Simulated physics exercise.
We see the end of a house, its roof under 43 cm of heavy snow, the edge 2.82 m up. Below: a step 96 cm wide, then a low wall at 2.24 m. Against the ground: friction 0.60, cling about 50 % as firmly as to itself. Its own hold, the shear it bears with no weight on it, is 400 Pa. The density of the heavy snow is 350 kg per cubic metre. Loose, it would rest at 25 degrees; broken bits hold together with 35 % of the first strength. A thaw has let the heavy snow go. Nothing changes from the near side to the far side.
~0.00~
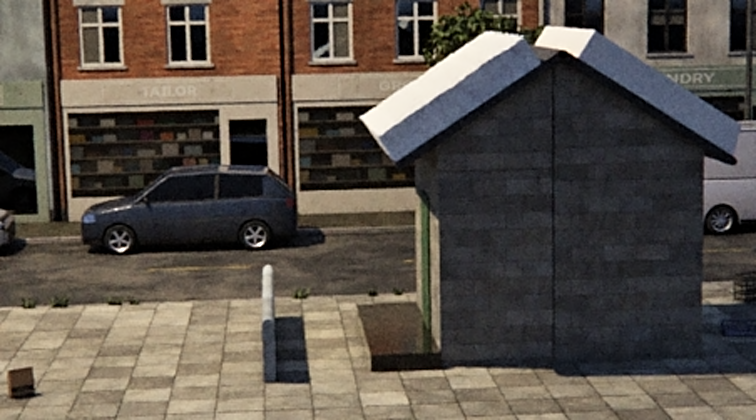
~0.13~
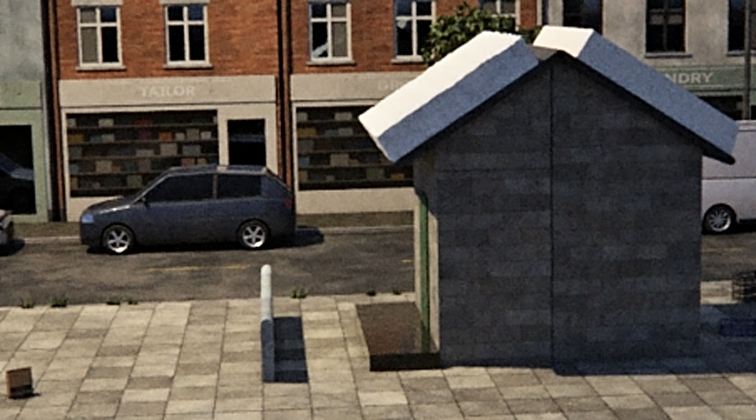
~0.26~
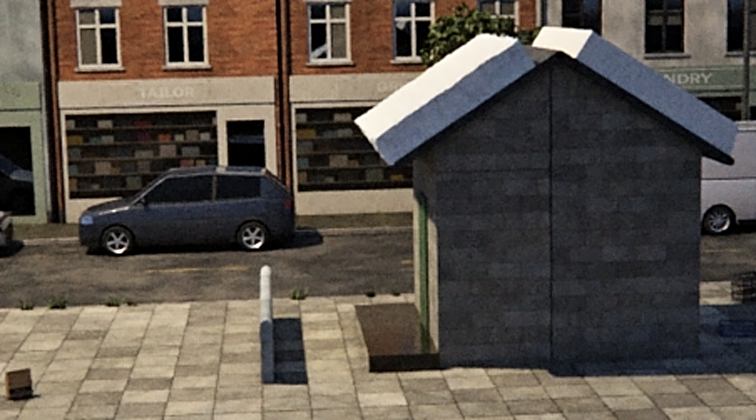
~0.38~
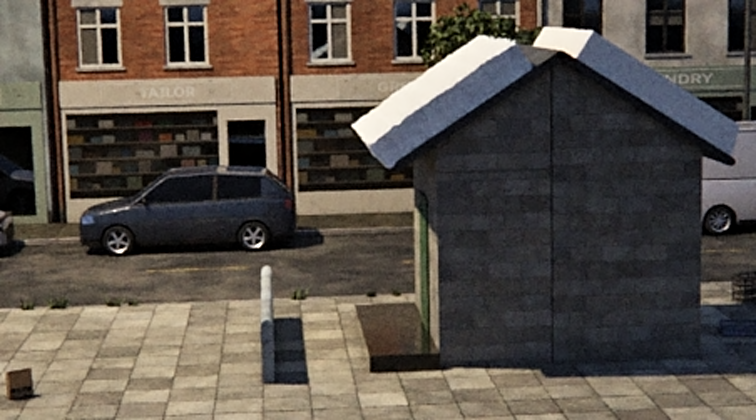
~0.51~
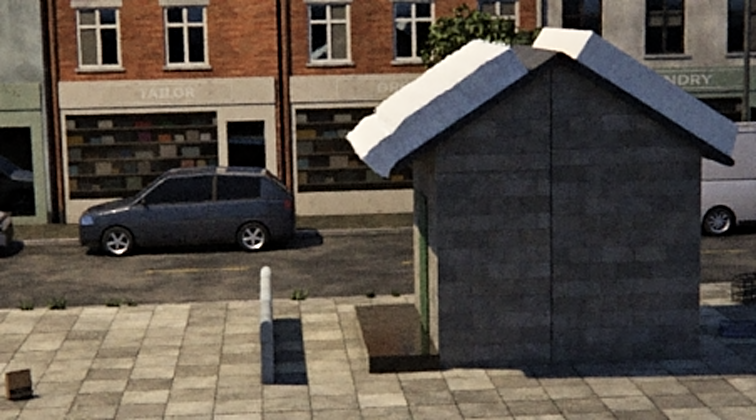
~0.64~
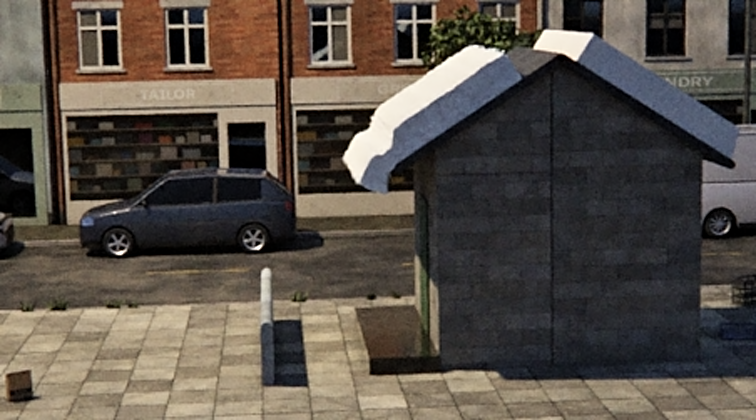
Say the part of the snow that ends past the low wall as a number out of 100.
It comes to some 0 %.
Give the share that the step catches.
About 10 %.
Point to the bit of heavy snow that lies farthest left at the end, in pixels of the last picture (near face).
Around (269, 314).
By 1.07 s, 79 % is still on the roof and 0 % is past the low wall.
By 1.58 s, 46 % is still on the roof and 0 % is past the low wall.
By 2.09 s, none is still on the roof and 0 % is past the low wall.
By 2.60 s, none is still on the roof and 0 % is past the low wall.
By 3.30 s, at the end, none is still on the roof and 0 % is past the low wall.
